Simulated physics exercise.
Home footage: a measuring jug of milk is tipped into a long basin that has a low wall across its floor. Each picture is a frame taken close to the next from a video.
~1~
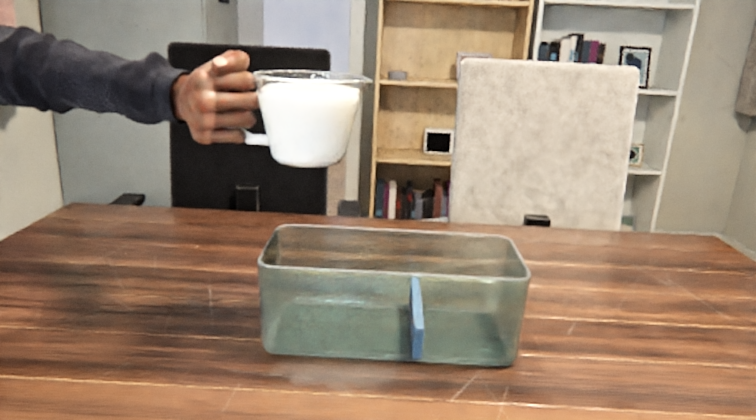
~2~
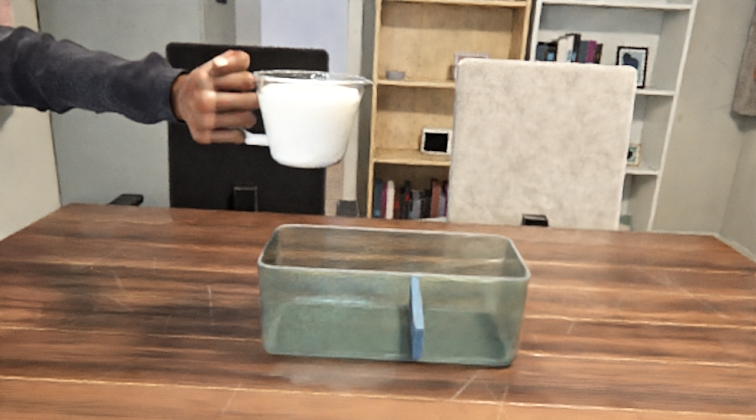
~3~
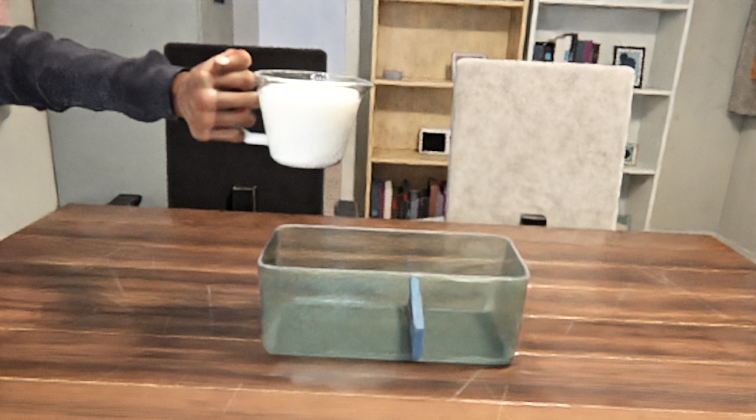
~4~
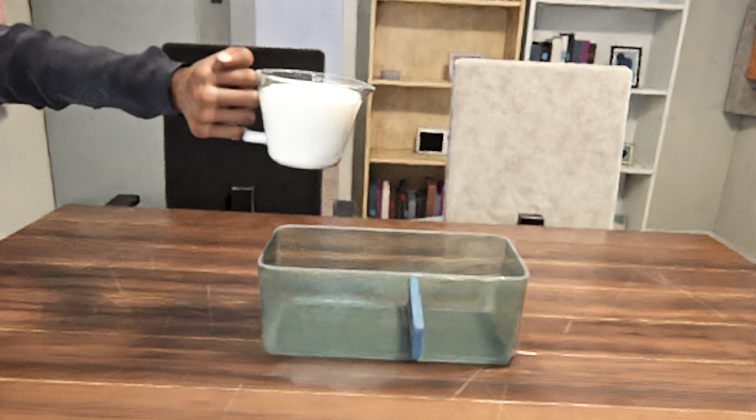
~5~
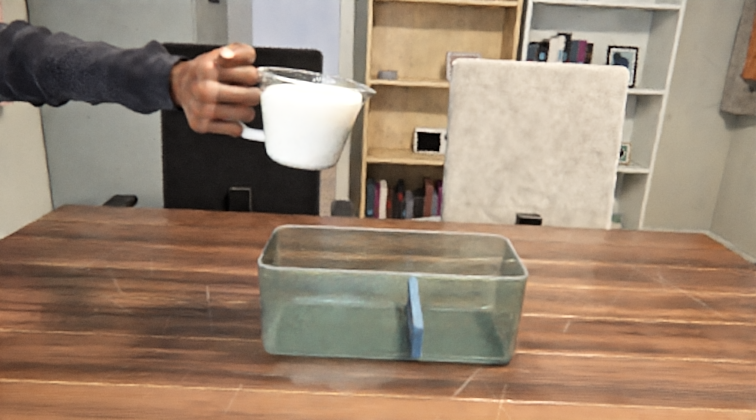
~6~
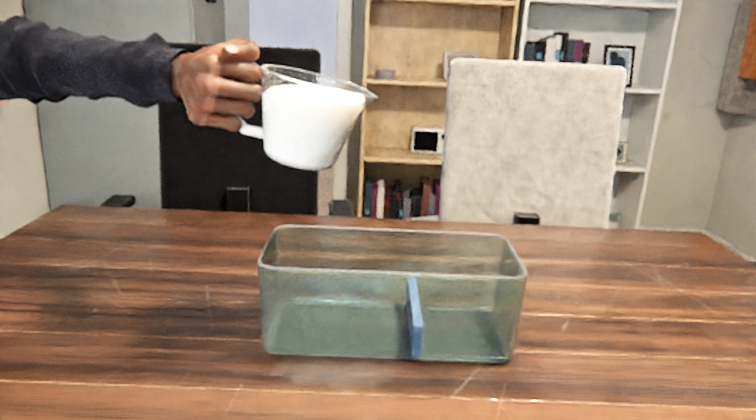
The clip shows a hand holding a clear measuring jug of milk above a long glass basin with a low blue wall inside, on a wooden table; the jug stays nearly still, then tilts slightly to the right.
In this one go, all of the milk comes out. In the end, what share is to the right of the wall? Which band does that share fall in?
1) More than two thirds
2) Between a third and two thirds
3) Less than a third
2.
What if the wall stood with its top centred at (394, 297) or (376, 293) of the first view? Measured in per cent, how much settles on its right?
With the first placement it is 85 %, with the second 95 %.
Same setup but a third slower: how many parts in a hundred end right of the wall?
Roughly 60 percent.
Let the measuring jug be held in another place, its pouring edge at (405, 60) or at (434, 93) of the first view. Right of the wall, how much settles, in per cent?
Around 90 percent first, around 80 percent second.
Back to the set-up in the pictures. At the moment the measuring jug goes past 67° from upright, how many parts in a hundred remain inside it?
65 per cent, roughly.
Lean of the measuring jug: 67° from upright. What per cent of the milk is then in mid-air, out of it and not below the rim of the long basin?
I'd say some 30 per cent of it.
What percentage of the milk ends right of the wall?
50 %.
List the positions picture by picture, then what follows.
In the first picture, tilt 0°; pouring edge (373, 81); surface from (261, 86) to (360, 91); the long basin's rim runs from (269, 244) to (519, 257); the wall's top is at (417, 302).
In the second picture, tilt 0°; pouring edge (374, 82); surface from (262, 87) to (360, 92).
In the third picture, tilt 2°; pouring edge (374, 84); surface from (263, 87) to (360, 93).
In the fourth picture, tilt 4°; pouring edge (375, 87); surface from (263, 86) to (361, 94).
In the fifth picture, tilt 7°; pouring edge (376, 92); surface from (265, 87) to (363, 96).
In the sixth picture, tilt 11°; pouring edge (377, 97); surface from (266, 87) to (366, 97).
A moment on, the measuring jug is tipped part way and 65 per cent is still to pour, 2 is left of the wall and 4 right of it.
Next, the measuring jug is tipped on its side and 14 per cent is still to pour, 23 is left of the wall and 43 right of it.
Then the measuring jug is tipped on its side and 1 per cent is still to pour, 49 is left of the wall and 47 right of it.
Later the measuring jug is tipped on its side and 0 per cent is still to pour, 51 is left of the wall and 48 right of it.
Finally, 51 per cent lies left of the wall, 48 right of it and 1 outside.
